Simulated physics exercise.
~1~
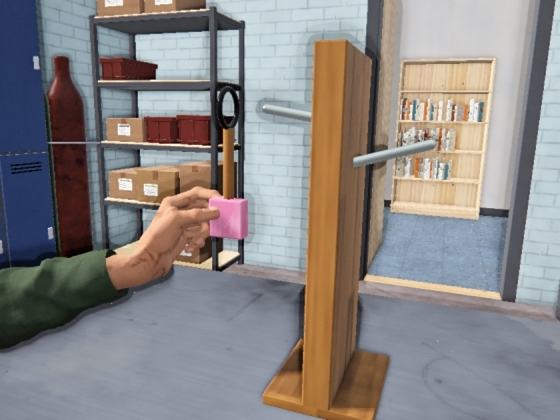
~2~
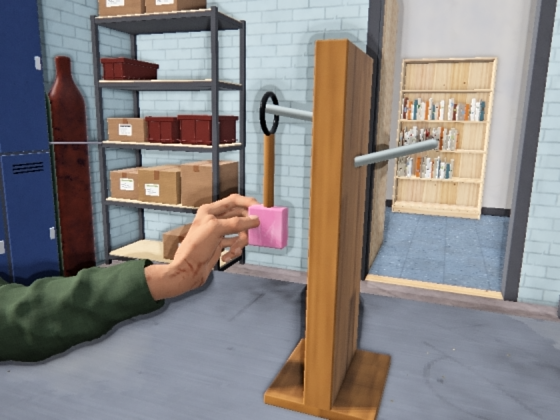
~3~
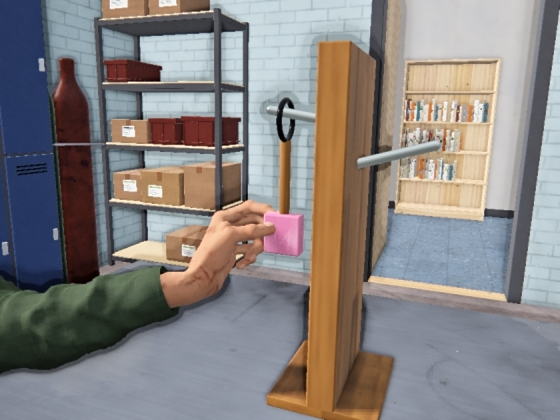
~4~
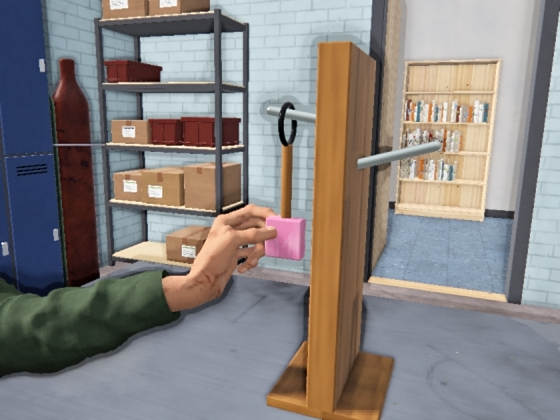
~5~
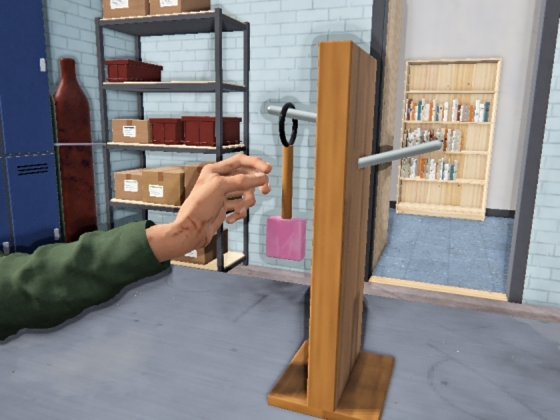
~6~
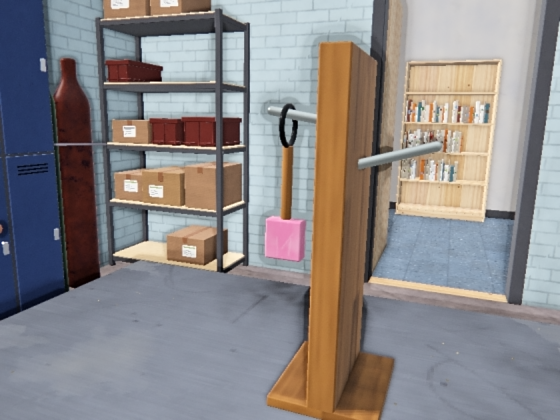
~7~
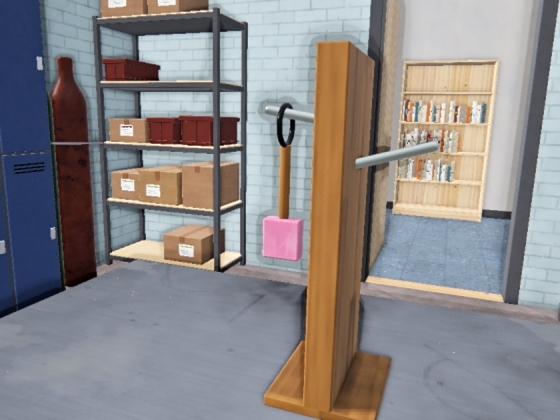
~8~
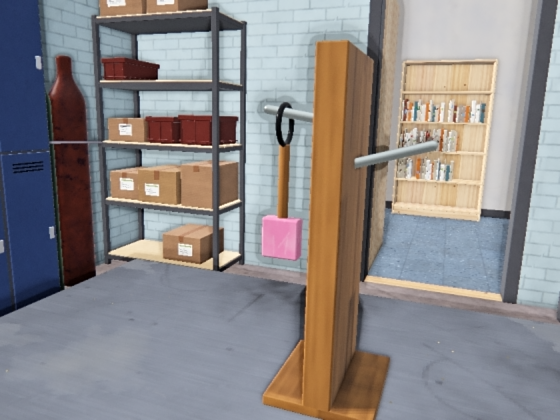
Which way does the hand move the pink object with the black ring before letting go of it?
The hand moves it to the right, toward the upright wooden stand.
